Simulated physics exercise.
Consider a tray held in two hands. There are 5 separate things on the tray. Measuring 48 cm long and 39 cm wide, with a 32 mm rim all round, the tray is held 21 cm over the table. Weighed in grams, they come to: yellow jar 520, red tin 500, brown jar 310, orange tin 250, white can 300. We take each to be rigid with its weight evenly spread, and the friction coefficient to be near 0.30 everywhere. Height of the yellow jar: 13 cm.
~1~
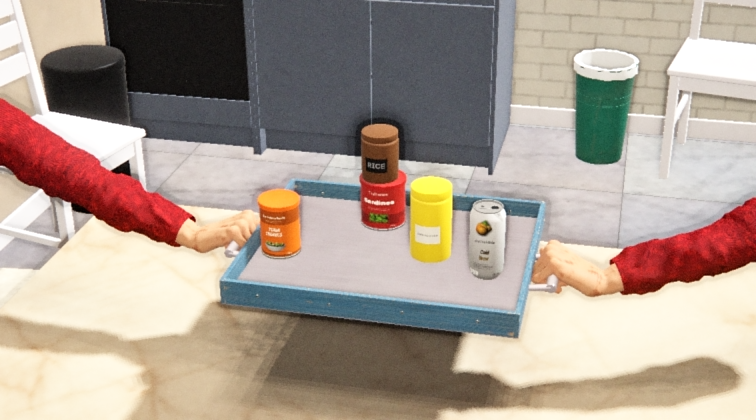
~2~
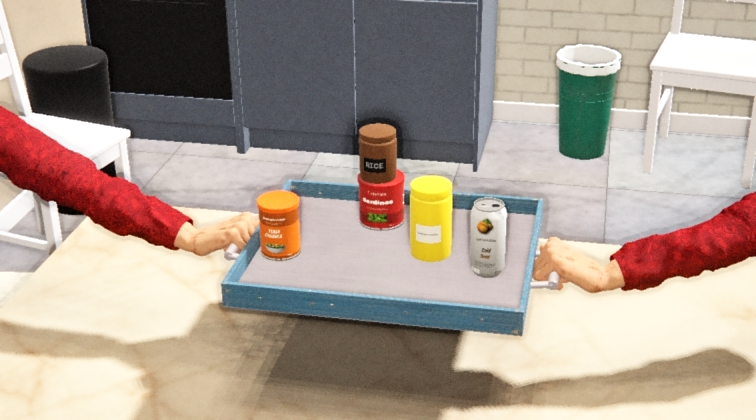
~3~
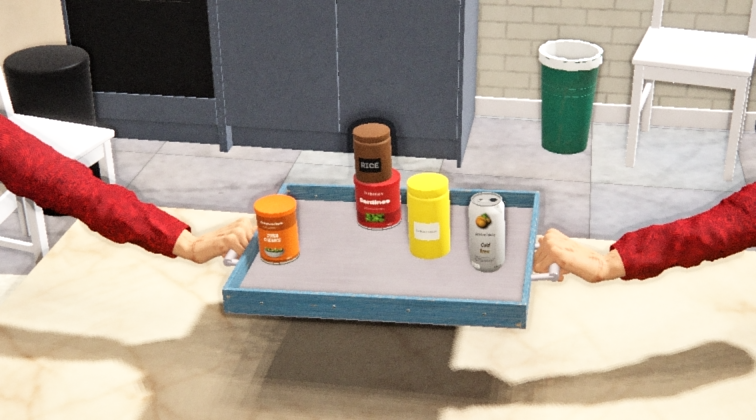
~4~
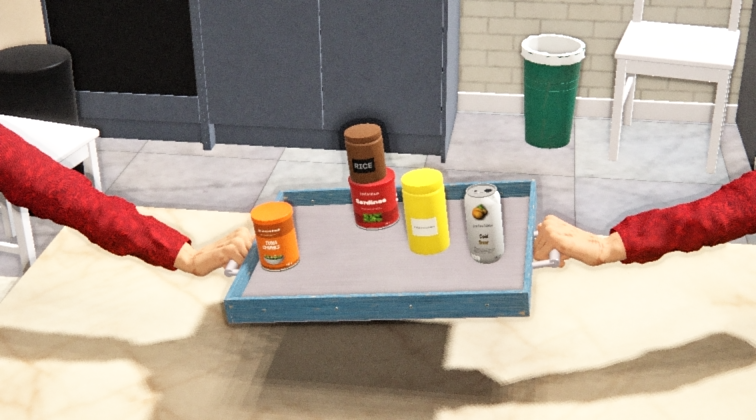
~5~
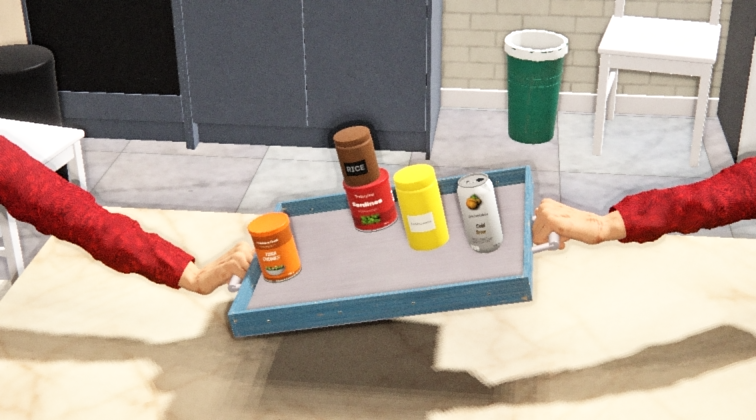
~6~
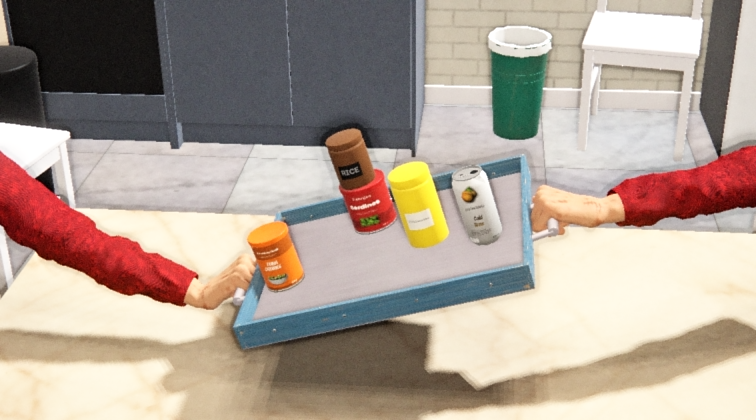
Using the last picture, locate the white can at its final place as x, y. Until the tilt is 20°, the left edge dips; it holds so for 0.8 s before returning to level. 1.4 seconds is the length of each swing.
Final place of the white can: (312, 224).
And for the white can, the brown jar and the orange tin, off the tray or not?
When everything stops, the white can is still in bounds, the brown jar is out of bounds, and the orange tin is still in bounds.
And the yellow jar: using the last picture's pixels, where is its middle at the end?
Near (282, 201).
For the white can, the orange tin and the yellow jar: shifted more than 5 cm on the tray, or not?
Note: White can departs its position. Orange tin is left in place. Yellow jar departs its position.
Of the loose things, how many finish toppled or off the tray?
That gives 1.
Then, 0.70 s past the last view, tray tilted 20°, left edge down; white can shifted 10 cm near (416, 218); brown jar tipped 4° against what carries it; yellow jar shifted 11 cm.
Then, 1.00 s past the last view, tray tilted 20°, left edge down; brown jar now off the tray; white can shifted 23 cm near (347, 238); yellow jar shifted 22 cm.
Finally, off the tray, brown jar; not toppled but over 5 cm from the start, yellow jar, red tin and white can; the last one still in place (within 5 cm). In the last view, white can near (312, 224).
